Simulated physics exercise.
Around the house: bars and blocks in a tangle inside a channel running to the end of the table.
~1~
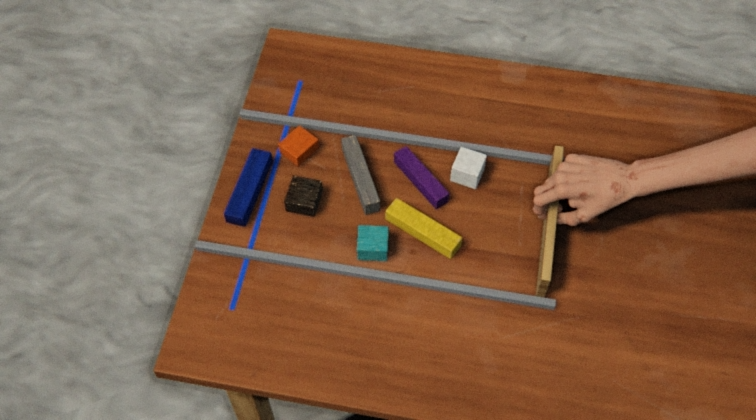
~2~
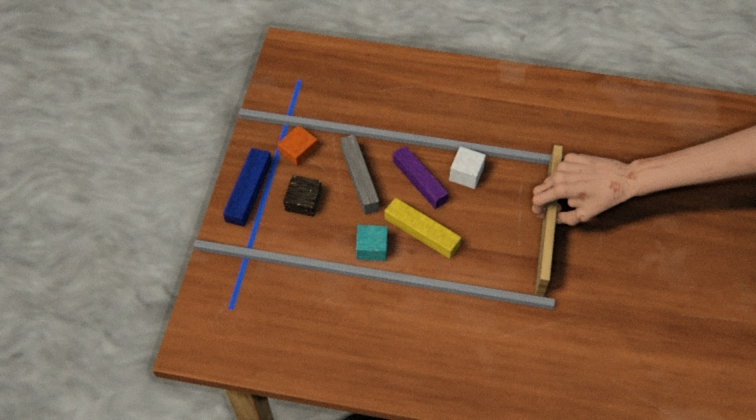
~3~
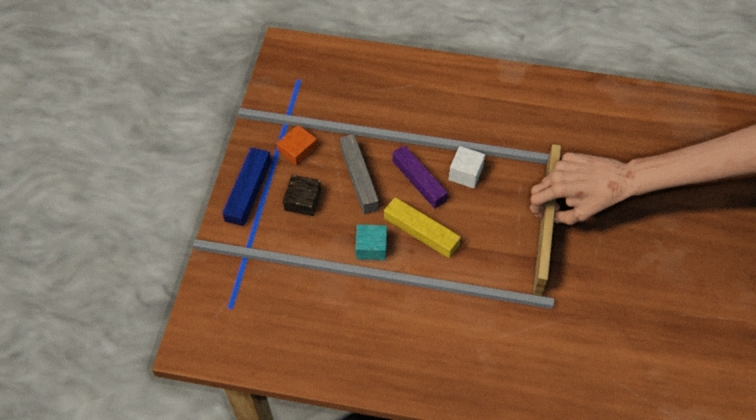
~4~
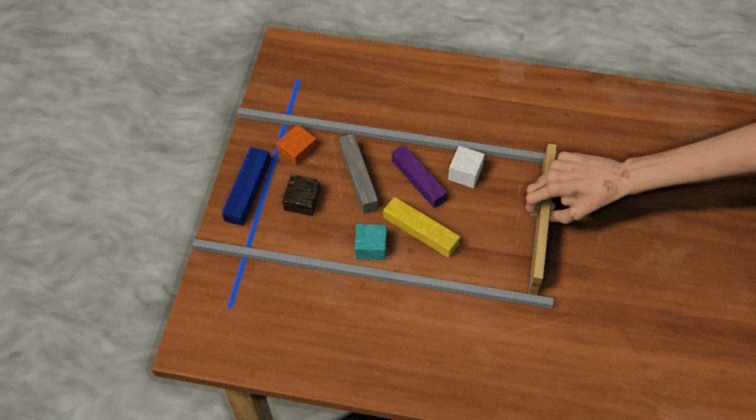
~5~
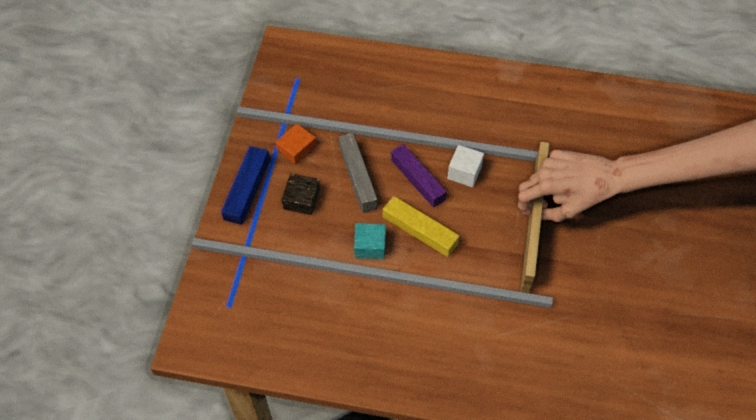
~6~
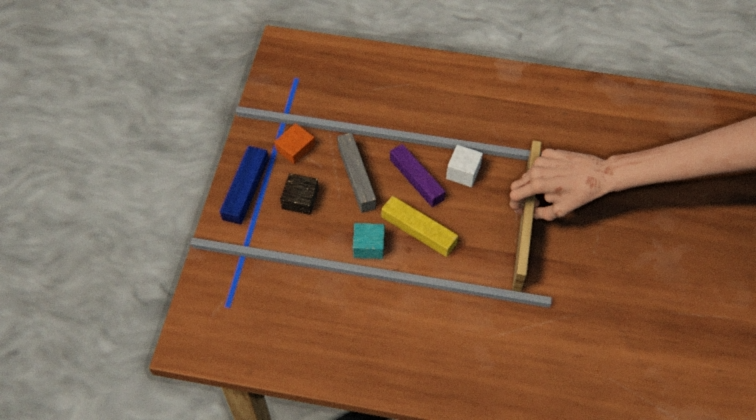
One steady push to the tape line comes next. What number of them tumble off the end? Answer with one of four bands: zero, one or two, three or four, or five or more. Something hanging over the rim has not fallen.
Three or four.
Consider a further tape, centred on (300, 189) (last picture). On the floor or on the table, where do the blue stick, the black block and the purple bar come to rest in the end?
The blue stick drops off; the black block drops off; the purple bar holds on.
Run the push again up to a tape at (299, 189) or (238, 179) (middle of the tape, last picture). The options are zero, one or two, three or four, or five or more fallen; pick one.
Number down, tape by tape: One or two / five or more.
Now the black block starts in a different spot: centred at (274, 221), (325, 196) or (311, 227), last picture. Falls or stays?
The black block is kept; is lost; holds on.
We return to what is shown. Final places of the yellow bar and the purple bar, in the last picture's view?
The yellow bar ends up near (223, 189), and the purple bar near (245, 166).
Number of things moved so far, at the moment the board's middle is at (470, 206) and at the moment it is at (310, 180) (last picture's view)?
At that stage 1; at the next, 8.
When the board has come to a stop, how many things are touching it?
The count comes out at 4.
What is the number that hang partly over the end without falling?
The number is 1.
Soon after, none off yet; blue stick at rest near (245, 185); orange block at rest near (295, 144); black block at rest near (300, 194).
Then, none off yet; blue stick moving near (240, 183); orange block at rest near (295, 144); black block moved about its own width near (267, 184).
Further on, one off so far; blue stick falling near (194, 255); orange block moved well along near (248, 130); black block moved well along near (210, 179).
At rest, the number that fall off is three or four; fallen, grey bar, black block, orange block and blue stick.
